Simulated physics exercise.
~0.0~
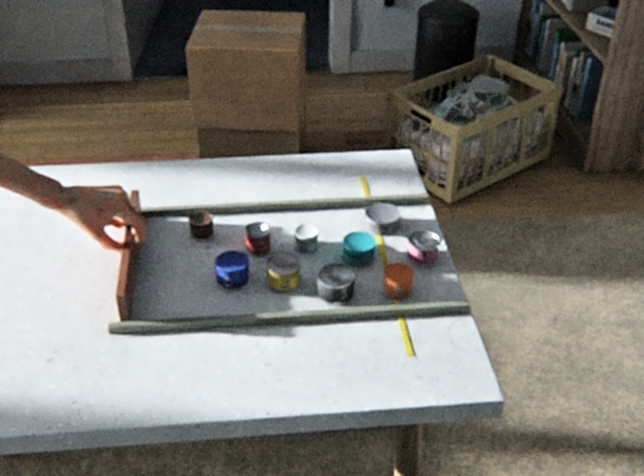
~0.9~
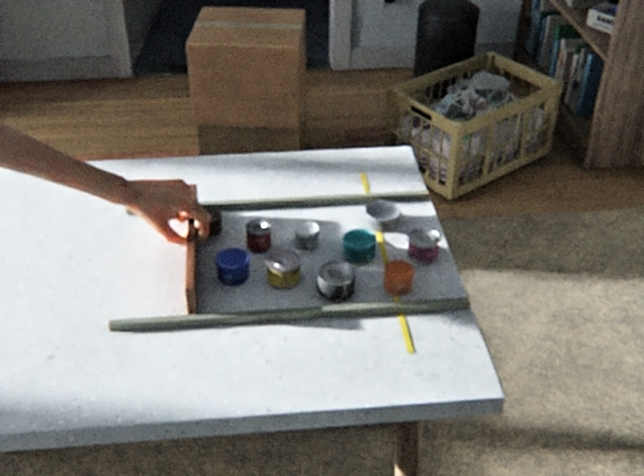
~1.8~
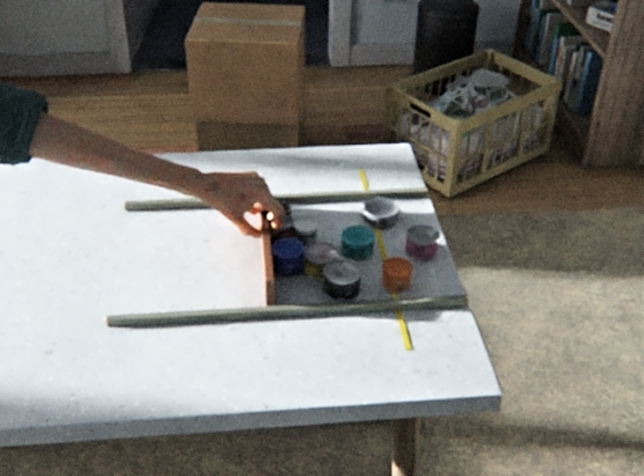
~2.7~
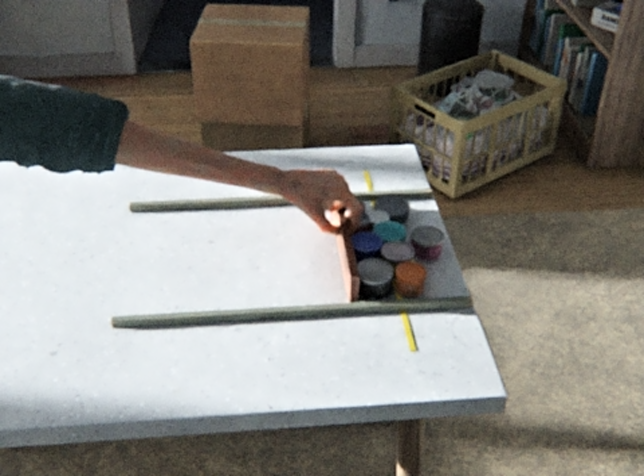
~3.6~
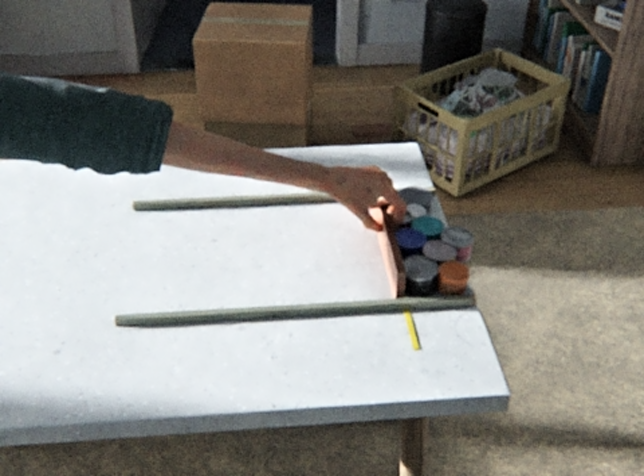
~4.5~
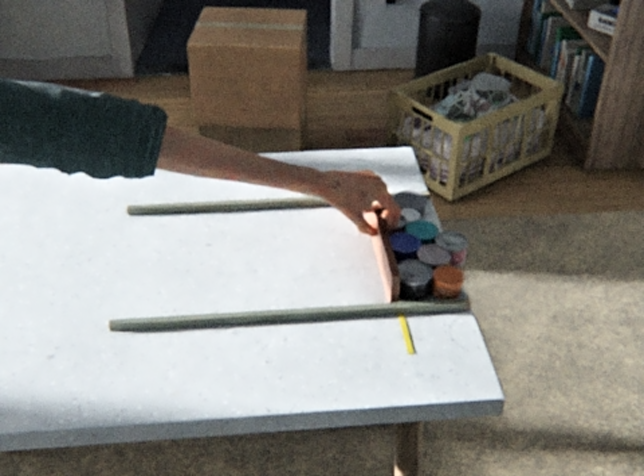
On a white table, a hand pushes a board right, bunching small tins near the edge.
